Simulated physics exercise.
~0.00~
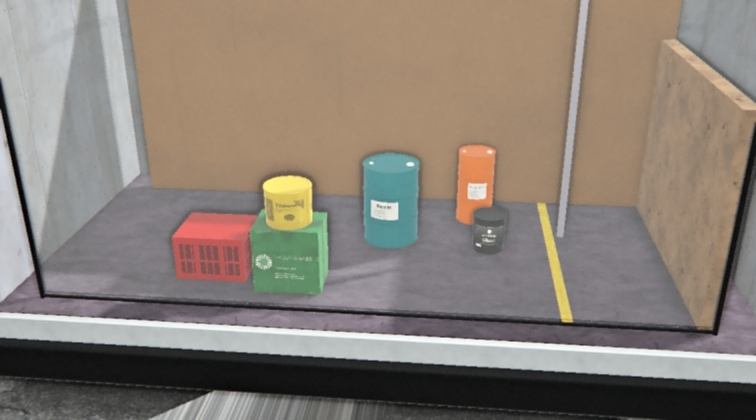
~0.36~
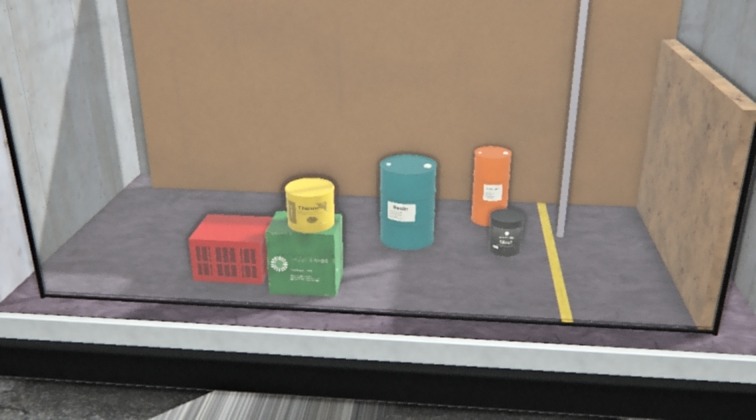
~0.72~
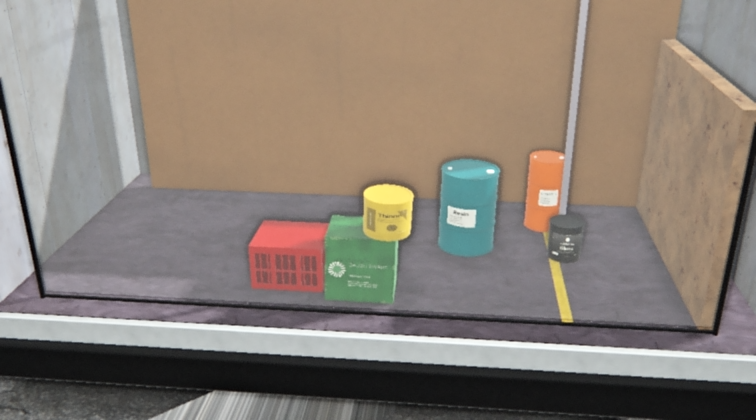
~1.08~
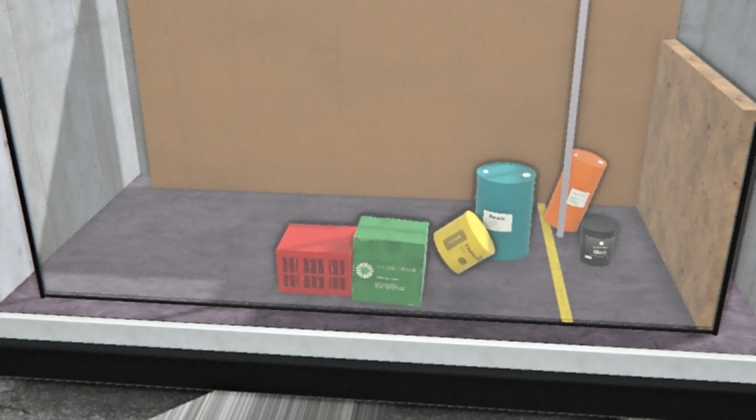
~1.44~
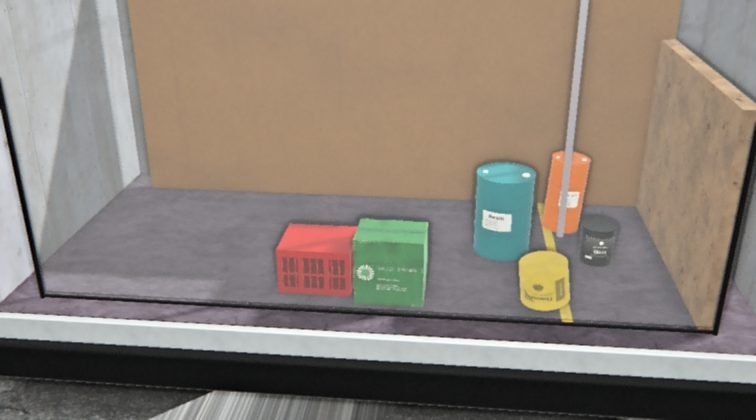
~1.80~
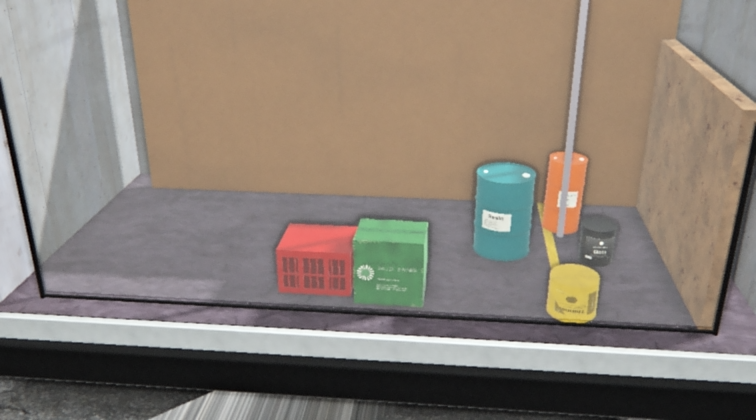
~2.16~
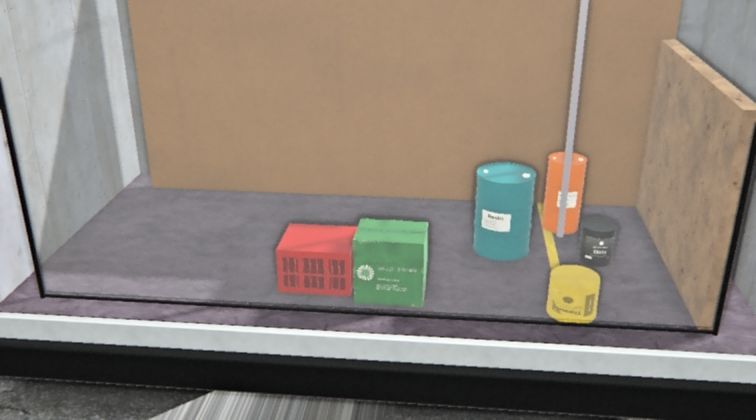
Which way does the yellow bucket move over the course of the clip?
The yellow bucket moves to the right, as the viewer sees it.
